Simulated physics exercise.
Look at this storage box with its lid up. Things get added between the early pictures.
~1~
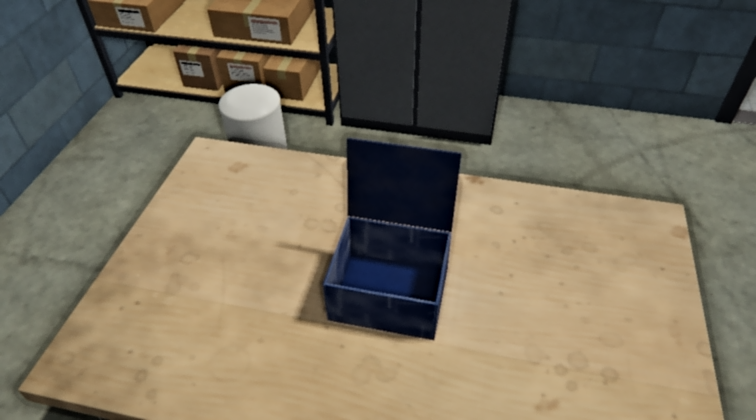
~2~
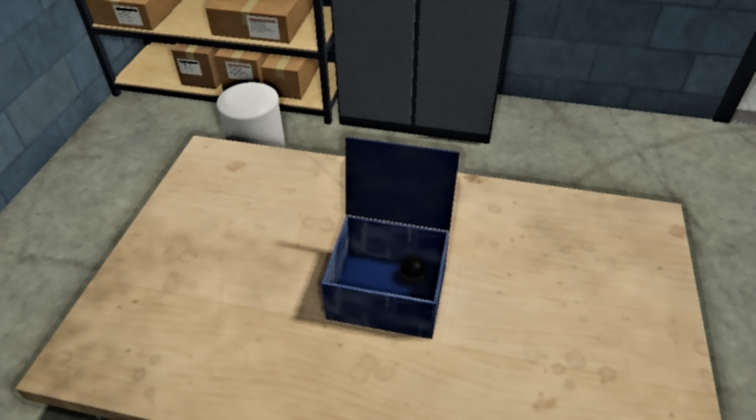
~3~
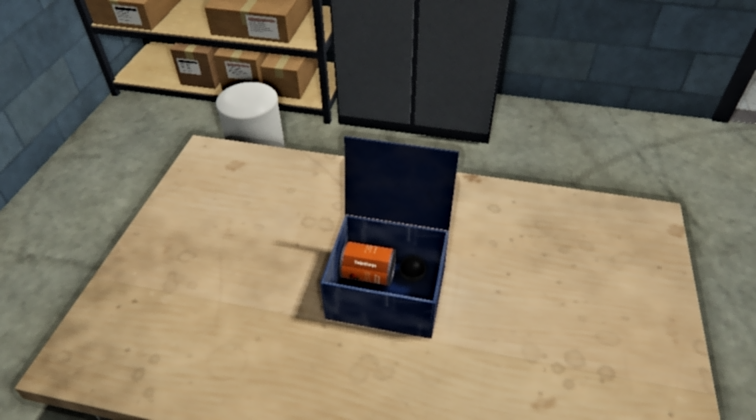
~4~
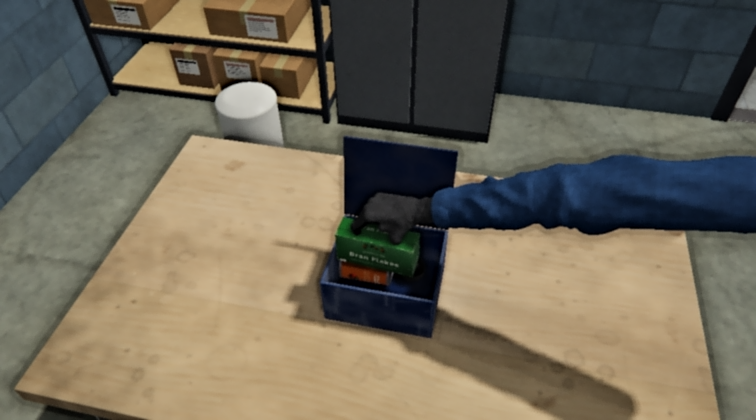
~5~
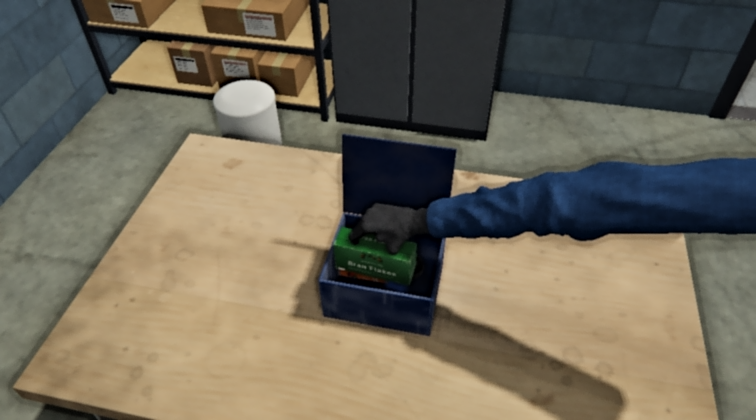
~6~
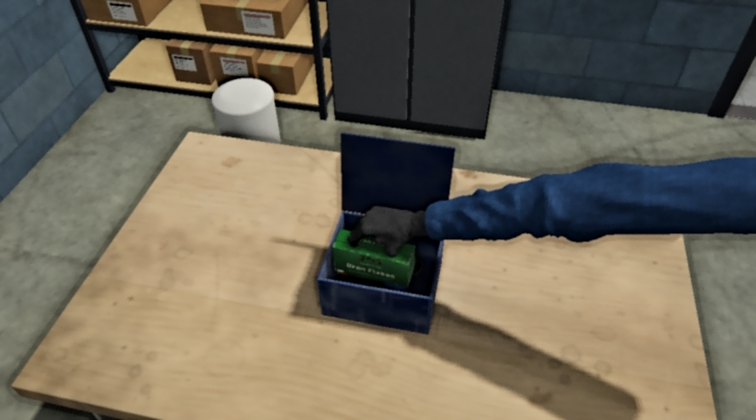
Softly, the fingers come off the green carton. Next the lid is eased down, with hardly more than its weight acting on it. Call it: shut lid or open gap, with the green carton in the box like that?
Shut lid.
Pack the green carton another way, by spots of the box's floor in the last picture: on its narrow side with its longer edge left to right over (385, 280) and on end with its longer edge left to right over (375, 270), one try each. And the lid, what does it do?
The first attempt leaves the lid fully closed, while the second leaves it partly open.
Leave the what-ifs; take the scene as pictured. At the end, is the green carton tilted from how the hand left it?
At the finish the green carton holds its orientation.
Then, 1.20 s on from there, lid 82° above the rim; green carton shifted a little near (371, 296); orange tin shifted a little.
Then, 1.80 s on from there, lid 34° above the rim; green carton shifted a little near (371, 296); orange tin shifted a little.
In the end, lid shut; moved from the start, green carton; the other 2 unmoved. At the end, from the last picture's camera, green carton near (371, 296).
